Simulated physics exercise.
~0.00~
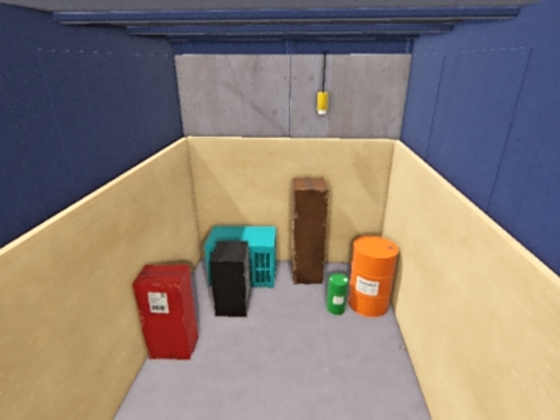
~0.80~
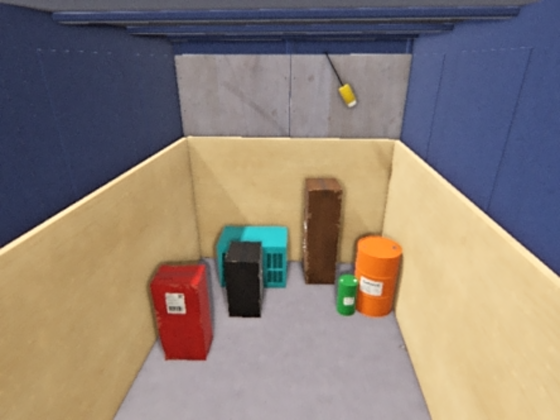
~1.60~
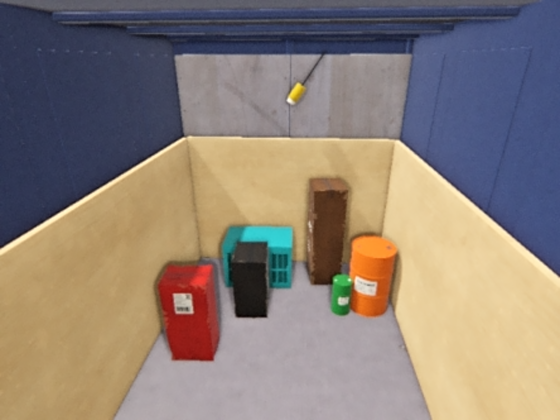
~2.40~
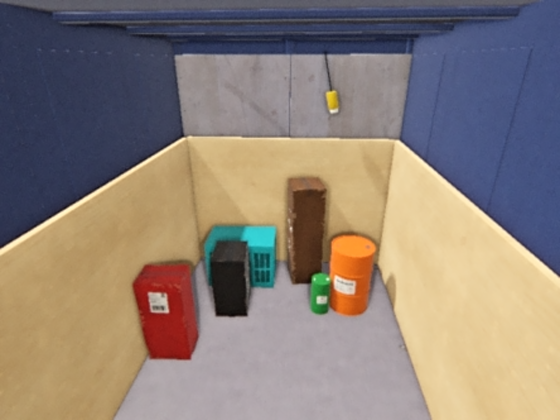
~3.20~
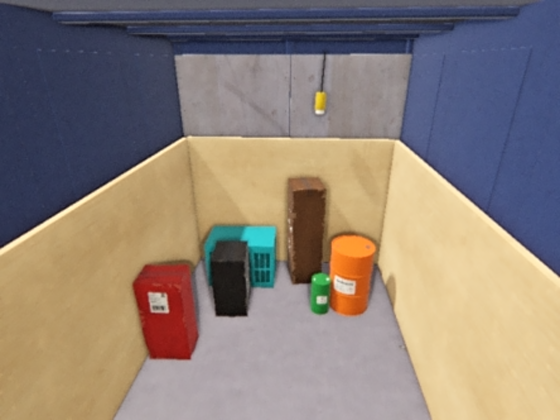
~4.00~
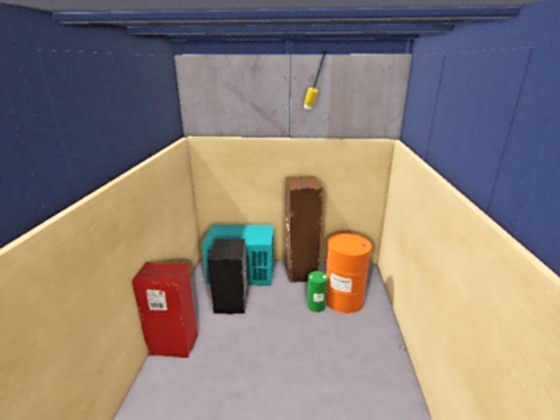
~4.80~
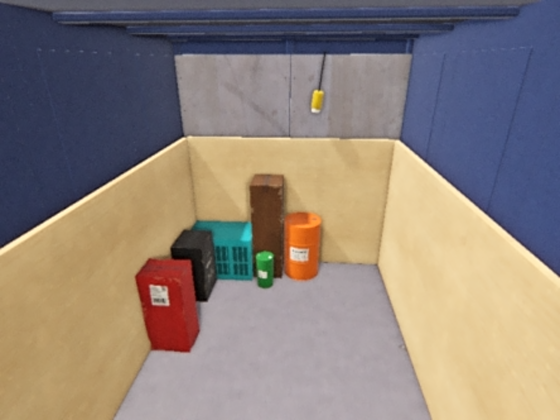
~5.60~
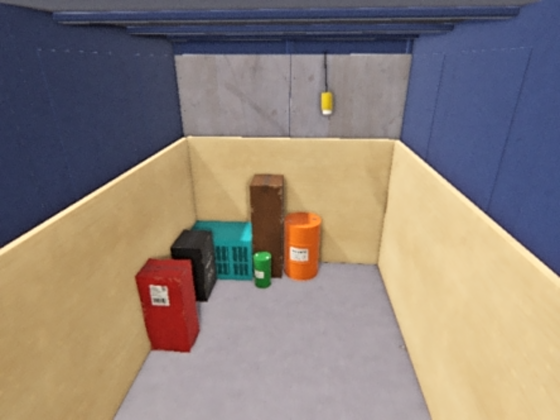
At first, a red box, a black box, a turquoise chest, a tall brown box, a small green canister and an orange drum stand loose in a van's load bay, beneath a hanging yellow lamp. The lamp swings, and most of the load shifts slightly right. The canister and drum start back left, and soon the boxes follow. After a brief lull, the load slides farther left and deeper into the bay, the red box moving only slightly. Finally, everything stands upright, clustered toward the left, with the right side of the floor empty.
